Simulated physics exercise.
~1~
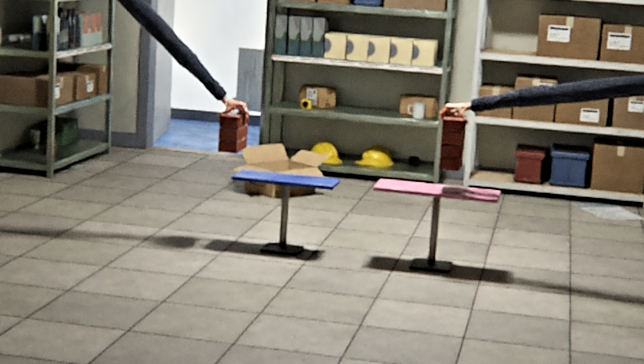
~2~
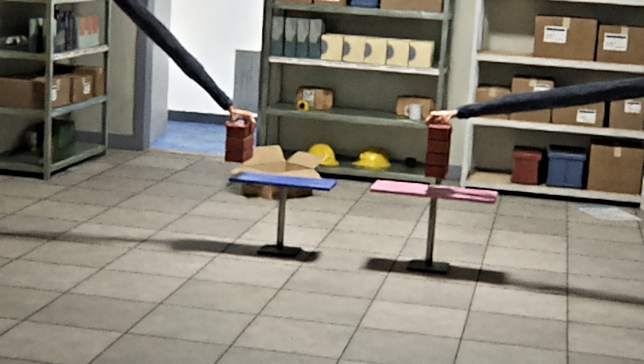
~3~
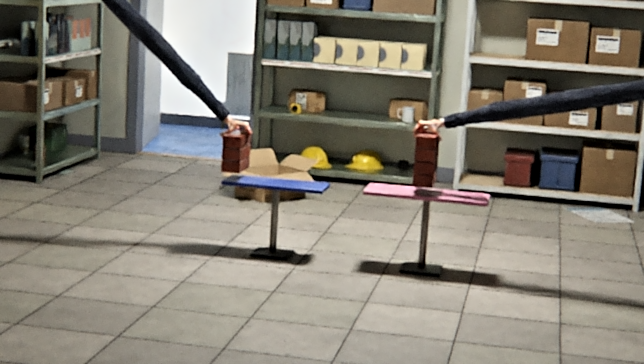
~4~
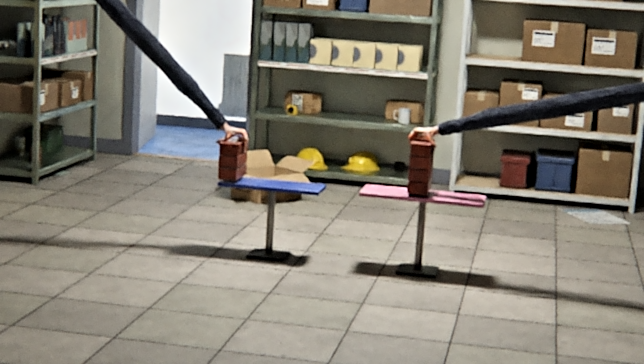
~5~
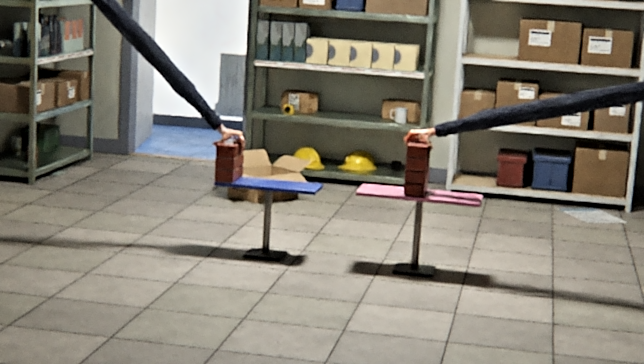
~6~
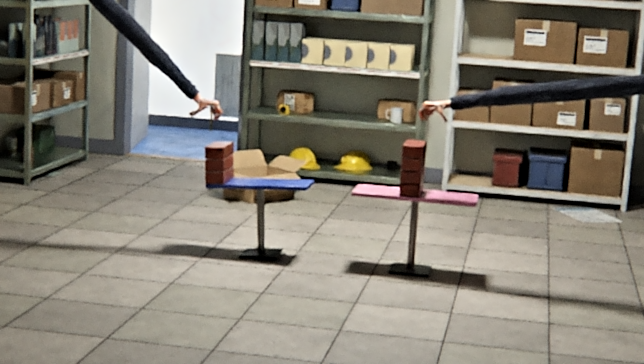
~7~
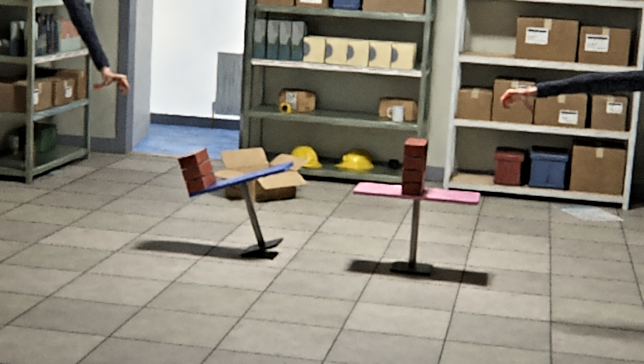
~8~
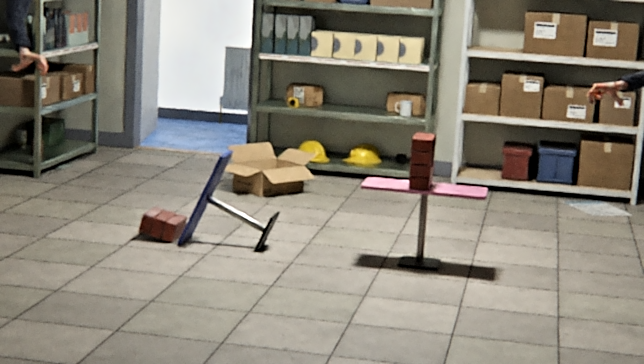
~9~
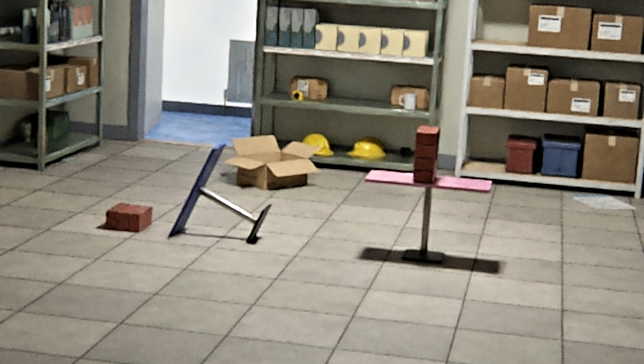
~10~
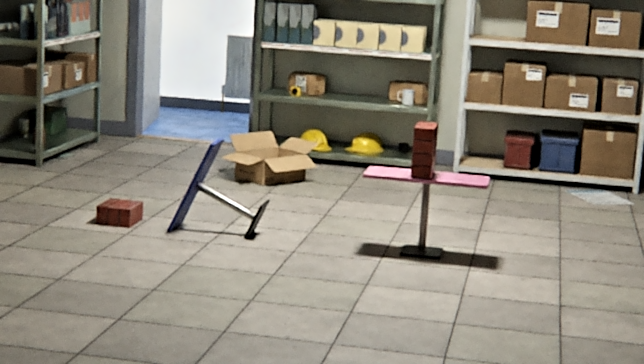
Two hands set brick stacks on small stands; the blue one topples, the pink stays upright.
